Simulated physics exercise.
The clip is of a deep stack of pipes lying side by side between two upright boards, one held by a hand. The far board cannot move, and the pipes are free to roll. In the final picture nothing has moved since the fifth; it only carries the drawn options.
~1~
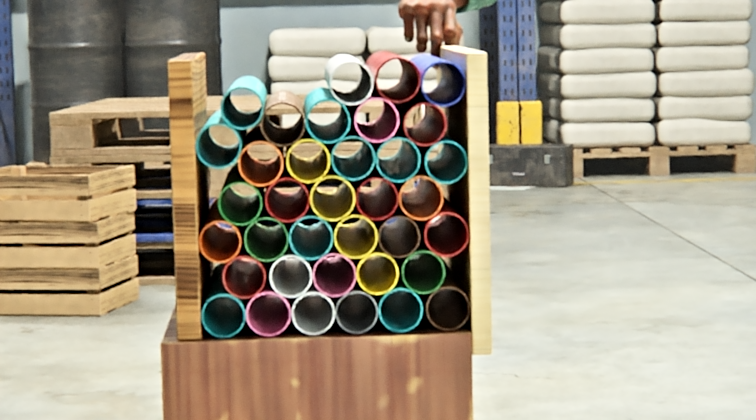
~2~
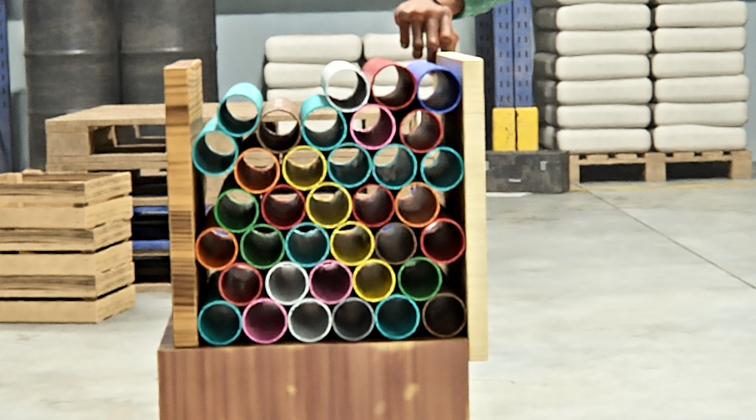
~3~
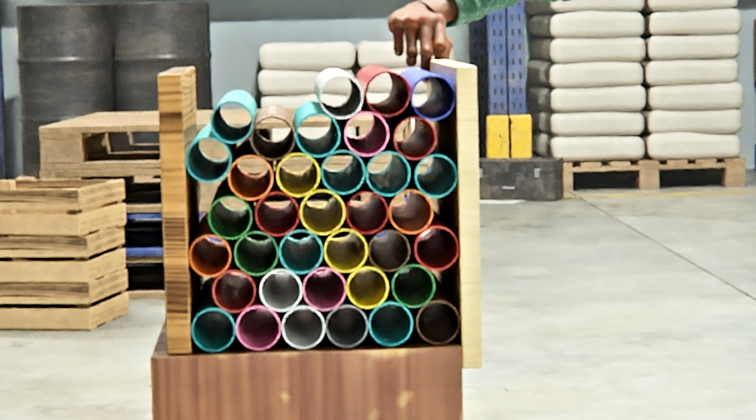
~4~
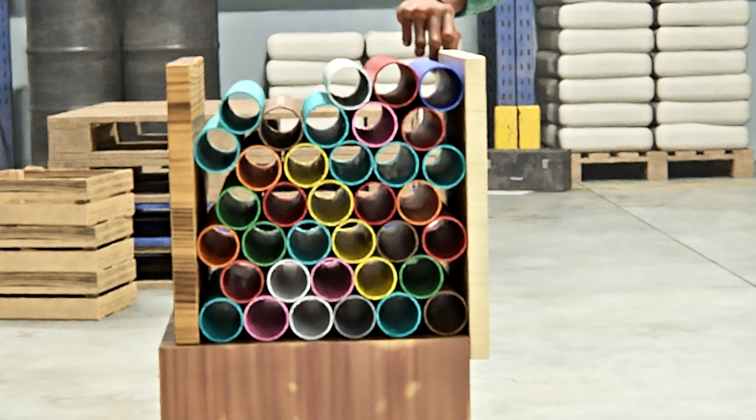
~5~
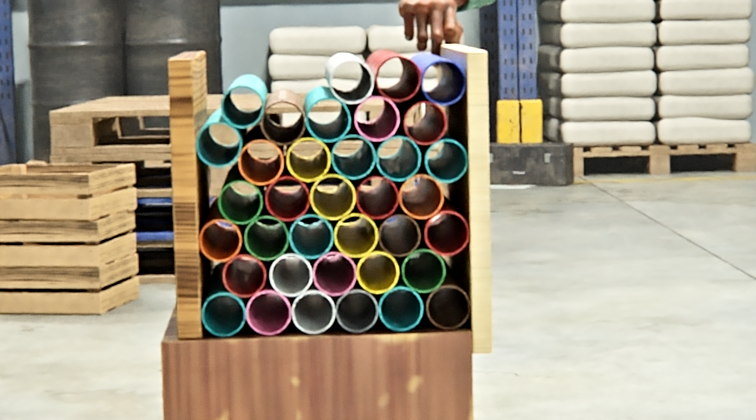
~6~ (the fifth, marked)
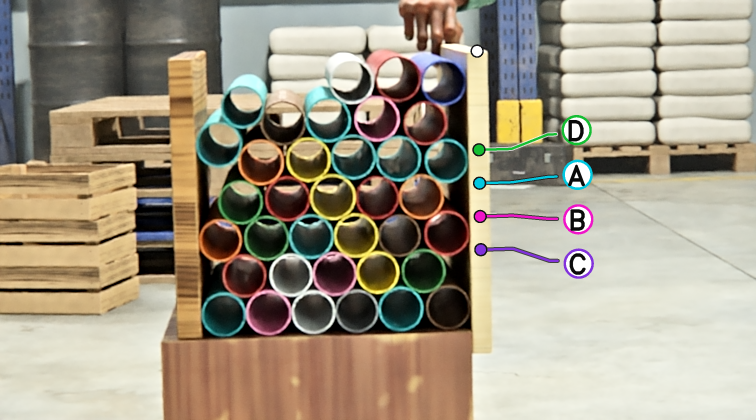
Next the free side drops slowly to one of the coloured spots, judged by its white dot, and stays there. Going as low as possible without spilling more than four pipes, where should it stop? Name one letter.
No lower than C.
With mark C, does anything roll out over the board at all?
Yes, at C.
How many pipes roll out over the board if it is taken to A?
The count is one.
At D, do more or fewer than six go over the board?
It loses fewer than six.
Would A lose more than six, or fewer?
Fewer than six.
On the marked copy, A at (480, 183); B at (480, 216); C at (481, 250); D at (479, 150); the white dot at (477, 51).
Following C. Soon after the start, top of the board (468, 137).
Later, top of the board (470, 232).
In the end, top of the board (470, 249), four out over the board.
As for the rest, A one out over the board; B four out over the board; D none out over the board.
